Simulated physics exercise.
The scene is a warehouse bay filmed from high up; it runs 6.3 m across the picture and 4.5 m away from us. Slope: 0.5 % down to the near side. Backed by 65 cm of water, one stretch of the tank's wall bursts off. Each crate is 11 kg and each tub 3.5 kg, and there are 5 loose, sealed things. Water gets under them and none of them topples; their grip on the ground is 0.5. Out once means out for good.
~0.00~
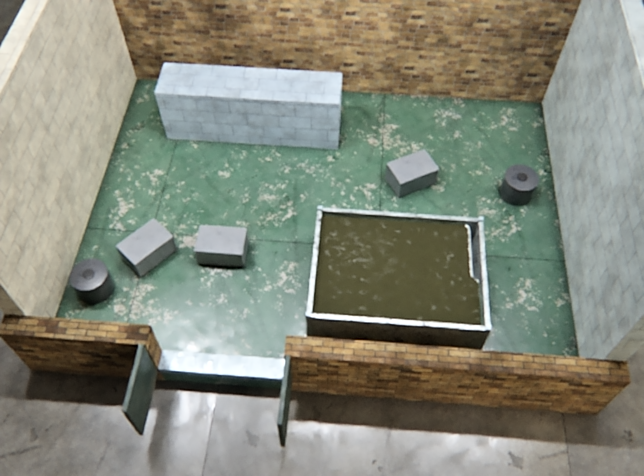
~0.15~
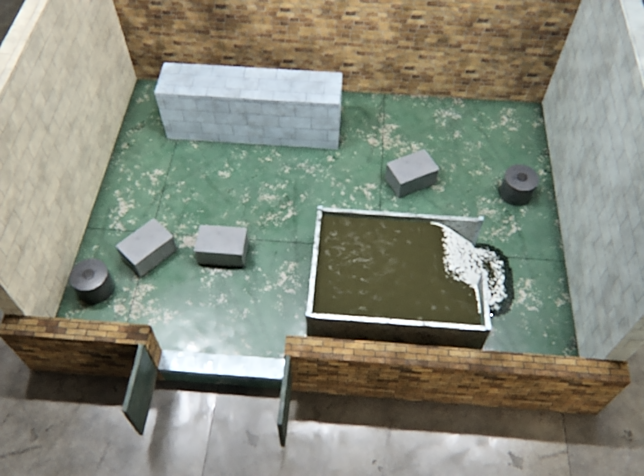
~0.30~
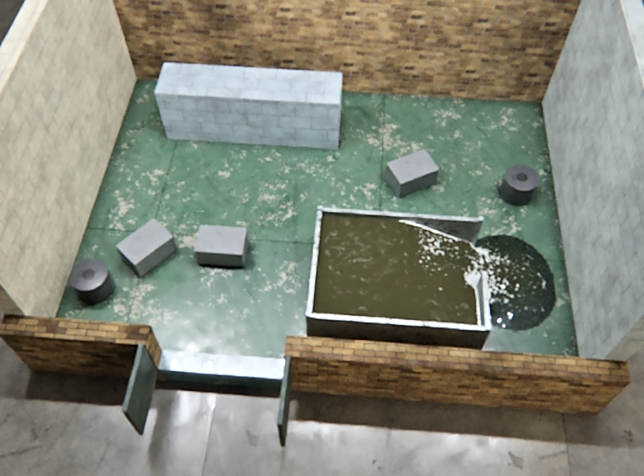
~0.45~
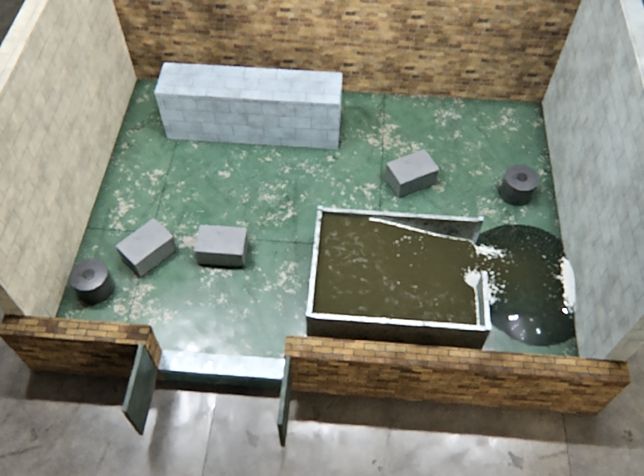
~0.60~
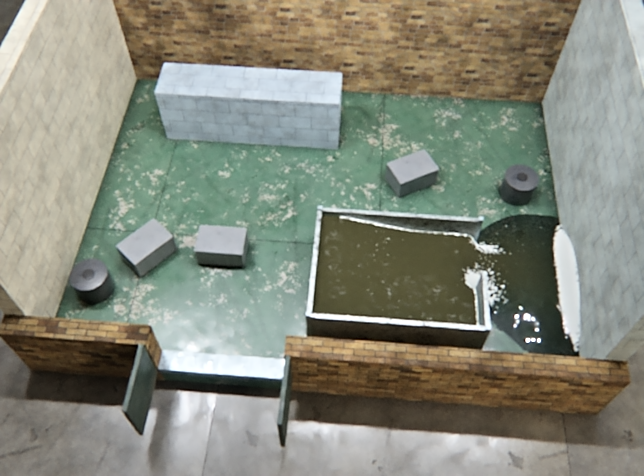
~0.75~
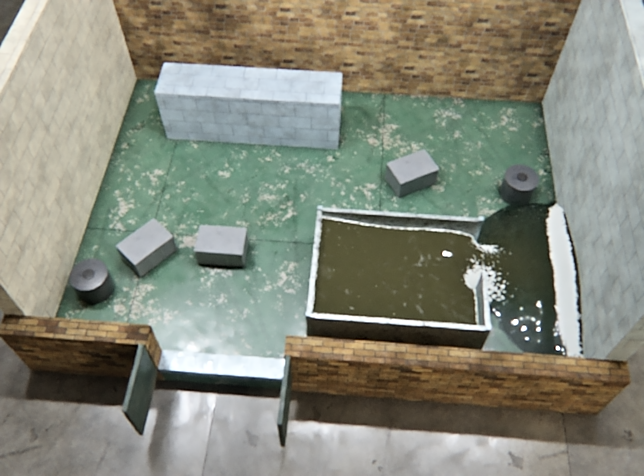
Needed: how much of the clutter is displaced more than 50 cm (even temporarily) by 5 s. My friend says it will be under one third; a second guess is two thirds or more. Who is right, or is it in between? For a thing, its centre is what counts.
Not many, fewer than one in three.
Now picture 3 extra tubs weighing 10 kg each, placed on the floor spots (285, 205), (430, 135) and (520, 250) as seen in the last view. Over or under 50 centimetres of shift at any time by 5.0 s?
Result by item: Within it; beyond it; beyond it.
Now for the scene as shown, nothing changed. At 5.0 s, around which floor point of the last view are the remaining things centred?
It sits at about (205, 207).
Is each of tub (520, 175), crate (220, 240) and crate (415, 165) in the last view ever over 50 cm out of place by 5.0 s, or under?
Listed order: Beyond the mark, within the mark and within the mark.
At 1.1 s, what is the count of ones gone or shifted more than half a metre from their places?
Count: 0.
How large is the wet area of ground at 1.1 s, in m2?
About 5.5 m2 is covered.
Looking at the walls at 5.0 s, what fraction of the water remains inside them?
Still held: Near 98 %.
After 1.1 s 0 of 5 are over 50 cm from their spots; 0 afloat.
After 2.2 s 1 of 5 are over 50 cm from their spots; 0 afloat.
After 3.5 s 1 of 5 are over 50 cm from their spots; 1 afloat.
After 5.0 s 1 of 5 are over 50 cm from their spots, and 1 have been at some point; 2 afloat.
